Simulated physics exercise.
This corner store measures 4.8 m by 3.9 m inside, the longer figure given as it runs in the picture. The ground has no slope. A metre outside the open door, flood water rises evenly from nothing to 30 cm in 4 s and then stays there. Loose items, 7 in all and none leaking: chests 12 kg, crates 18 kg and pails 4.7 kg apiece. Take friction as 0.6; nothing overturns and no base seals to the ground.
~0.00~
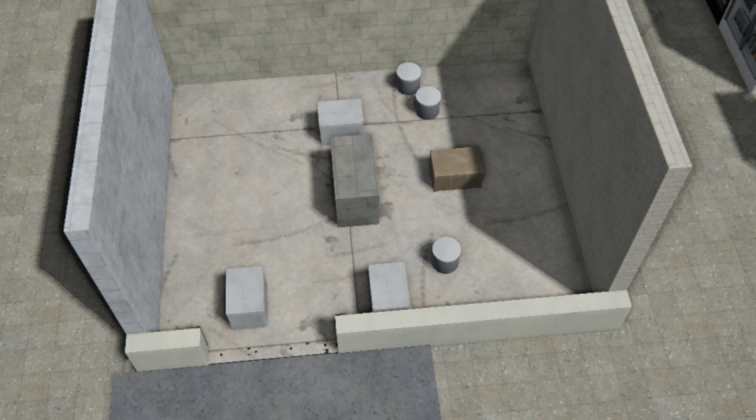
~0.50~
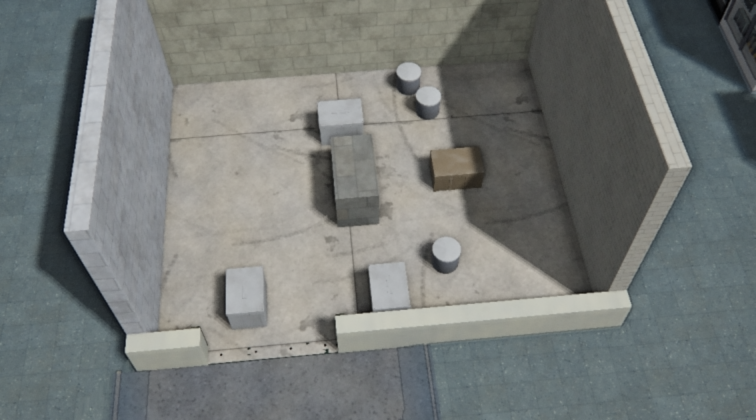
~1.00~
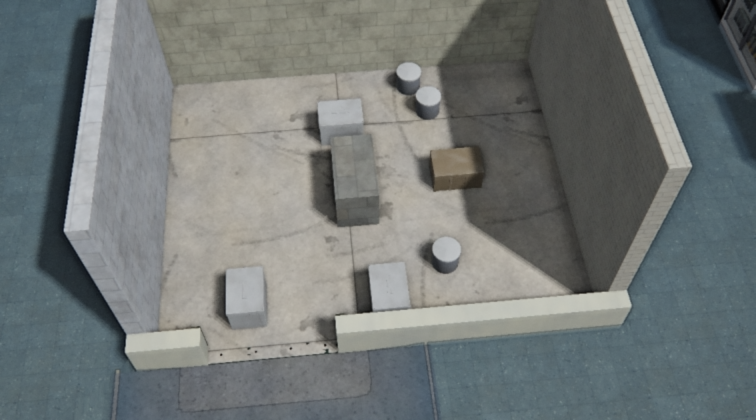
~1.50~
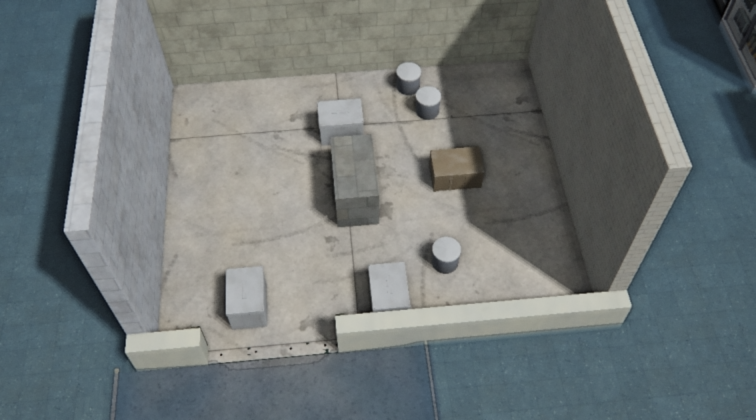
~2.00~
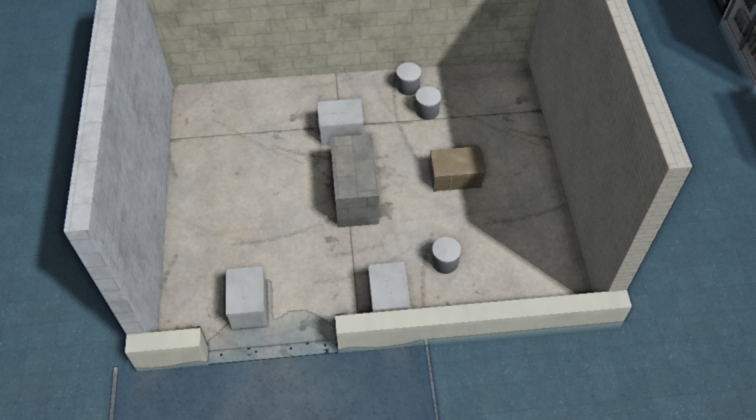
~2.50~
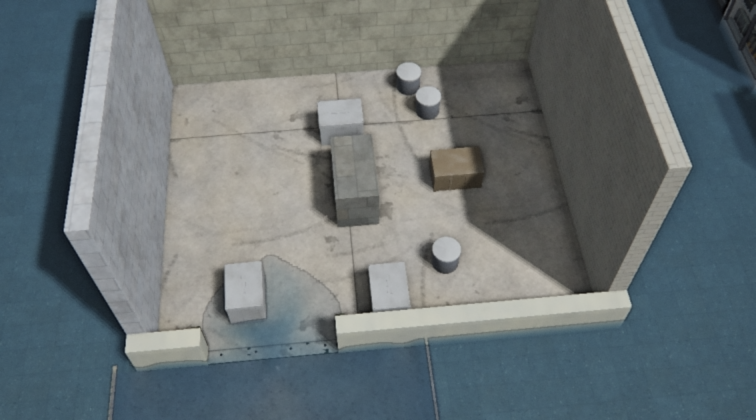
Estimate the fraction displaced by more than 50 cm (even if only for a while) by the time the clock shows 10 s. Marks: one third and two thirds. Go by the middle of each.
That comes to from one to two thirds.
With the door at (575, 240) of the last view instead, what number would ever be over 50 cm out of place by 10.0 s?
Then 7.
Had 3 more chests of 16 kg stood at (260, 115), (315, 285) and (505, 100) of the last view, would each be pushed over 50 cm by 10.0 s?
In turn: Past it, past it, over.
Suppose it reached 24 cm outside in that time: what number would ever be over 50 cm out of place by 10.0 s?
In that case 4 of them.
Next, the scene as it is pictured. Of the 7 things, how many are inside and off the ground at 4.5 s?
I count 0.
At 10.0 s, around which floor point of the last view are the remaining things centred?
At about (449, 202).
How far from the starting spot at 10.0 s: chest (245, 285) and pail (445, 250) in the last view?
In that order: 350 cm, 30 cm.
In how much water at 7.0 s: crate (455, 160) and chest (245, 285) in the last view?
About 2 and 22 cm.
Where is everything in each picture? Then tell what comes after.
The first picture shows a chest at (245, 290), on the bottom; a chest at (389, 285) rests on the ground; 0.0 m2 under water; 0 of 7 have shifted.
The second picture shows a chest at (245, 290) rests on the ground; a chest at (389, 285) rests on the ground; water covers 0.0 m2; 0 of 7 have shifted.
The third picture shows a chest at (245, 290) rests on the ground; a chest at (389, 285), on the bottom; water covers 0.0 m2; 0 of 7 have shifted.
The fourth picture shows a chest at (245, 290), on the bottom; a chest at (389, 285) rests on the ground; 0.0 m2 under water; 0 of 7 have shifted.
The fifth picture shows a chest at (245, 290), on the bottom; a chest at (389, 285), on the bottom; 0.3 m2 under water; 0 of 7 have shifted.
The sixth picture shows a chest at (244, 285) rests on the ground, 6 cm from its start; a chest at (389, 285) rests on the ground; 0.9 m2 under water; 1 of 7 have shifted.
After 3.5 s 1 of 7 are over 50 cm from their spots; 0 afloat.
After 4.5 s 1 of 7 are over 50 cm from their spots; 0 afloat.
After 7.0 s 2 of 7 are over 50 cm from their spots; 1 afloat.
After 10.0 s 4 of 7 are over 50 cm from their spots, and 4 have been at some point; 4 afloat.
